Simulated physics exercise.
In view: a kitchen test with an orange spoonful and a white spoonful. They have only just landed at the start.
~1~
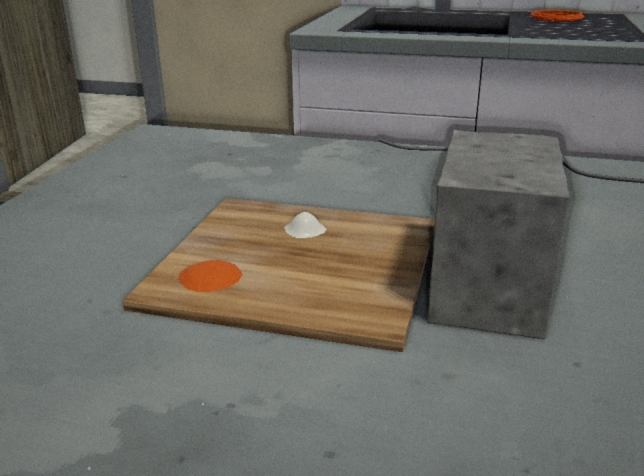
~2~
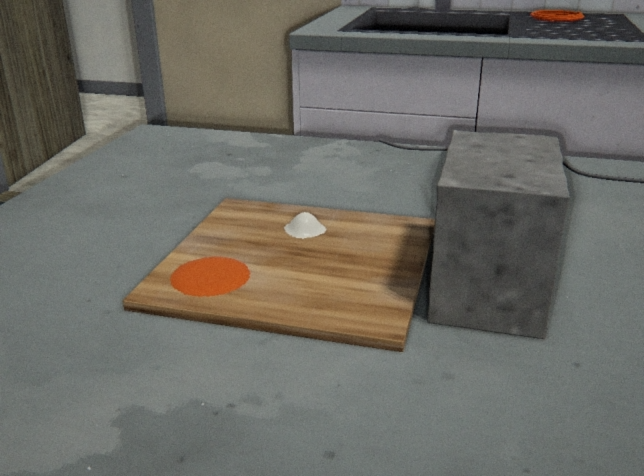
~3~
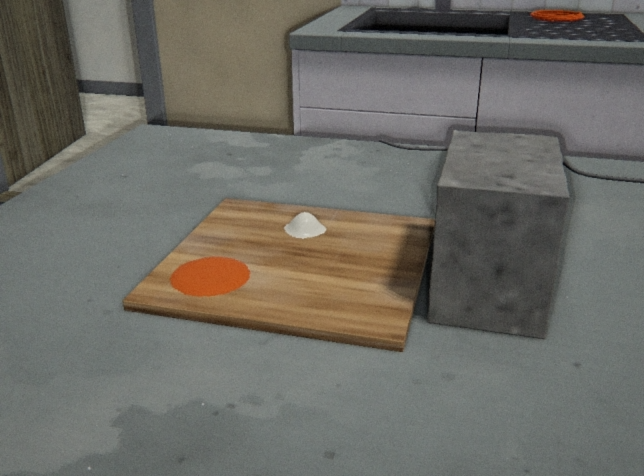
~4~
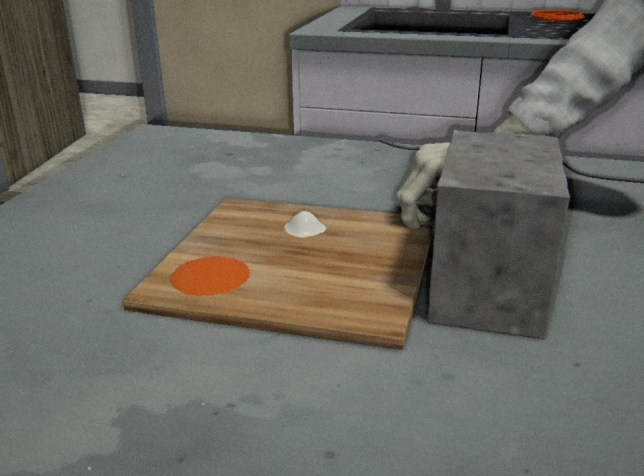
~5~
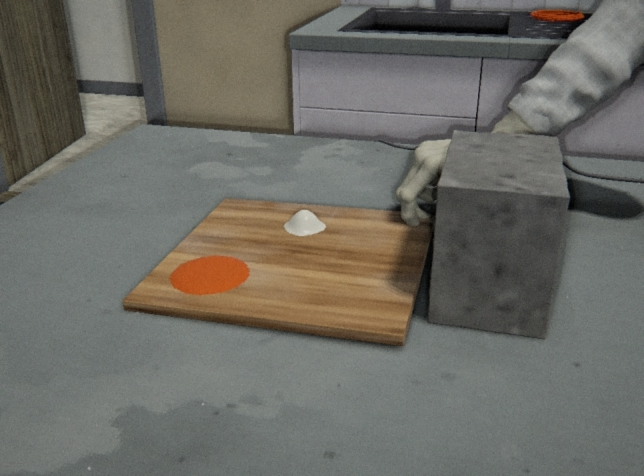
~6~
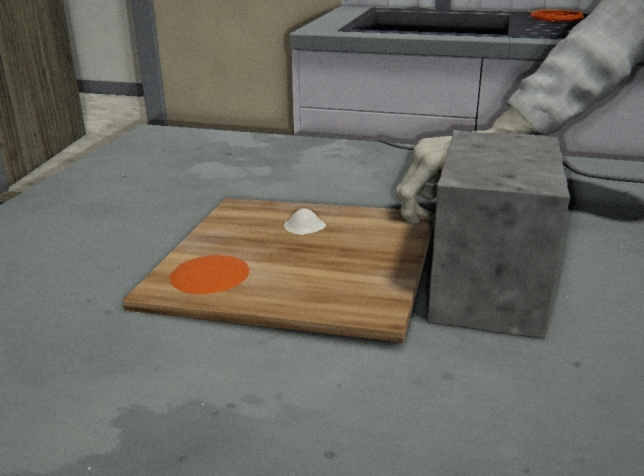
Orange spoonful spreading thin on a wooden board beside a heaped white one, then a hand slightly raising the board's right end.
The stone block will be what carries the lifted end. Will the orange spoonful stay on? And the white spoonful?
Take the orange spoonful first: It goes over; then the white spoonful keeps its place.
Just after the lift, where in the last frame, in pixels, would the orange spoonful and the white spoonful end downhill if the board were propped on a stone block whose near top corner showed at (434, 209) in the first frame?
The tips end near (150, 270) and near (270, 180), in that order.
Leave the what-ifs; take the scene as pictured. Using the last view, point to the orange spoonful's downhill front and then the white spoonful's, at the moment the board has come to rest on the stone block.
First at (148, 267), then at (263, 178).
Shortly, slope about 35°; the orange spoonful is dripping off the low end; the white spoonful has not moved.
Then, the orange spoonful is dripping off the low end; the white spoonful has not moved.
At the finish, slope about 35°; the orange spoonful is dripping off the low end; the white spoonful has not moved.
